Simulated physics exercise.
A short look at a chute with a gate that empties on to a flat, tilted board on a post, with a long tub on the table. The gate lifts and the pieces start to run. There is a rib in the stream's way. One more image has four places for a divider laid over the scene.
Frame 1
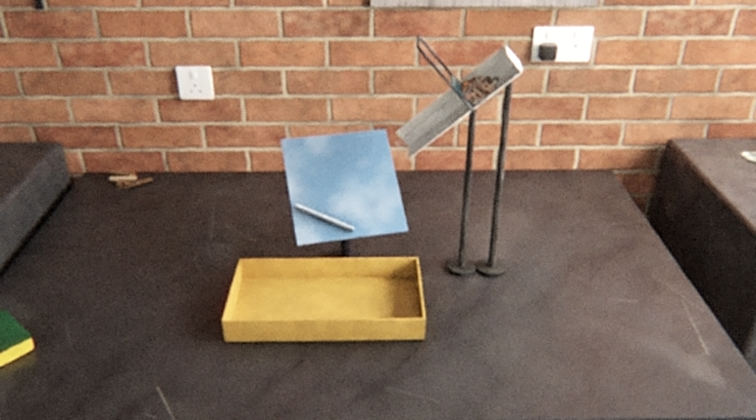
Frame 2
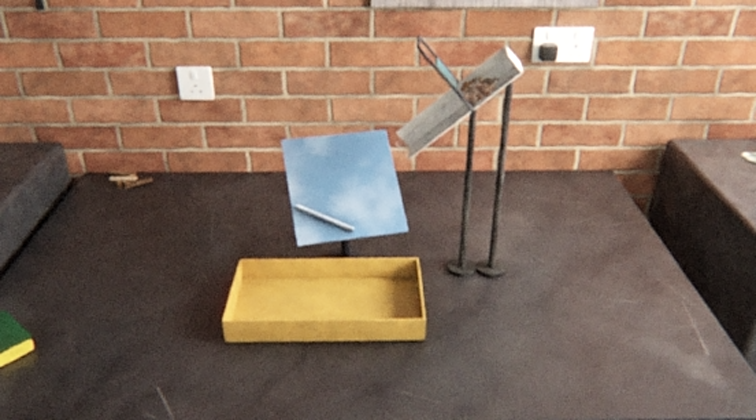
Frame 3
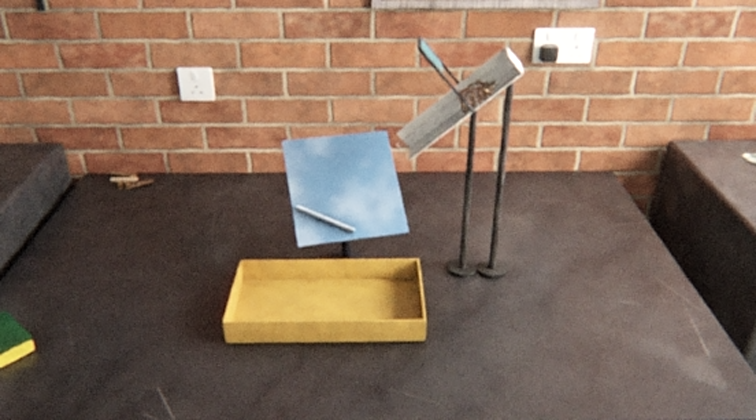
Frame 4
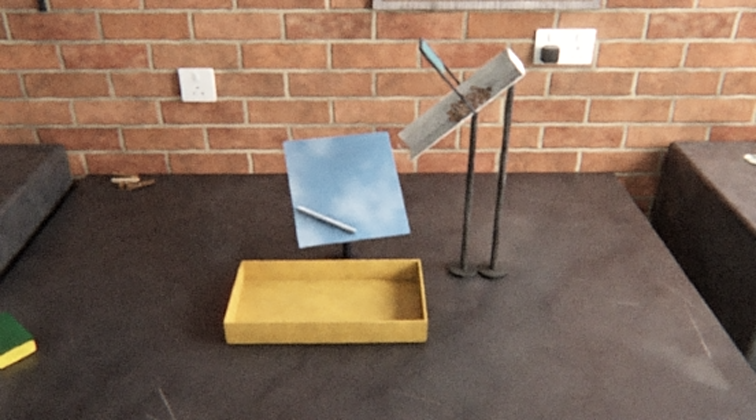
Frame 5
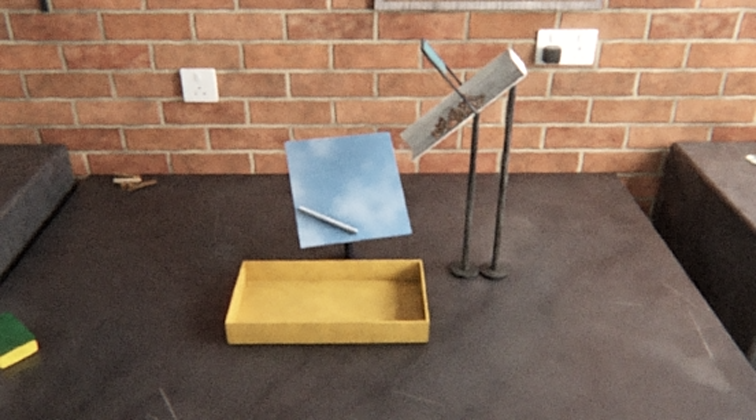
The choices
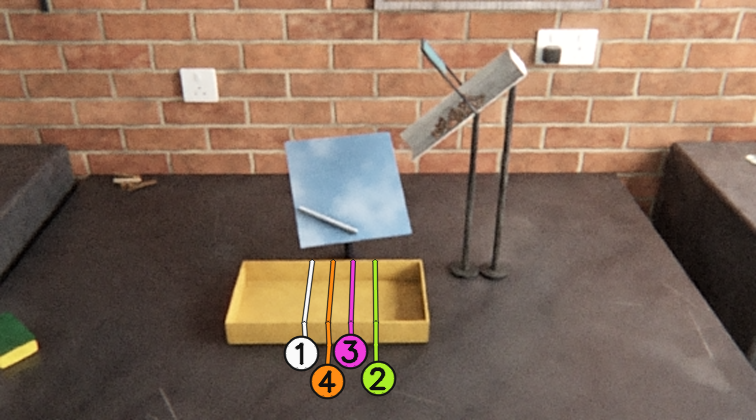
A raised chute's gate lifts and brown pieces slide a short way down it.
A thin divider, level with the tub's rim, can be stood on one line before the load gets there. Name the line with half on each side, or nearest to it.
2 beats the others.
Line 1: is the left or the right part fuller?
More lands on the right.
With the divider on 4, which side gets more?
More lands on the right.
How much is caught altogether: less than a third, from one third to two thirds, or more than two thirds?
About that: More than two thirds.
On the marked copy, line 1 crosses the front rim at (304, 322); line 2 crosses the front rim at (375, 322); line 3 crosses the front rim at (350, 322); line 4 crosses the front rim at (328, 322).
Choosing 1, of what is caught, not one piece on the left of the divider, every piece on the right.
Choosing 2, of what is caught, roughly half on the left of the divider, roughly half on the right.
Choosing 3, of what is caught, about a tenth on the left of the divider, almost all on the right.
Choosing 4, of what is caught, not one piece on the left of the divider, every piece on the right.
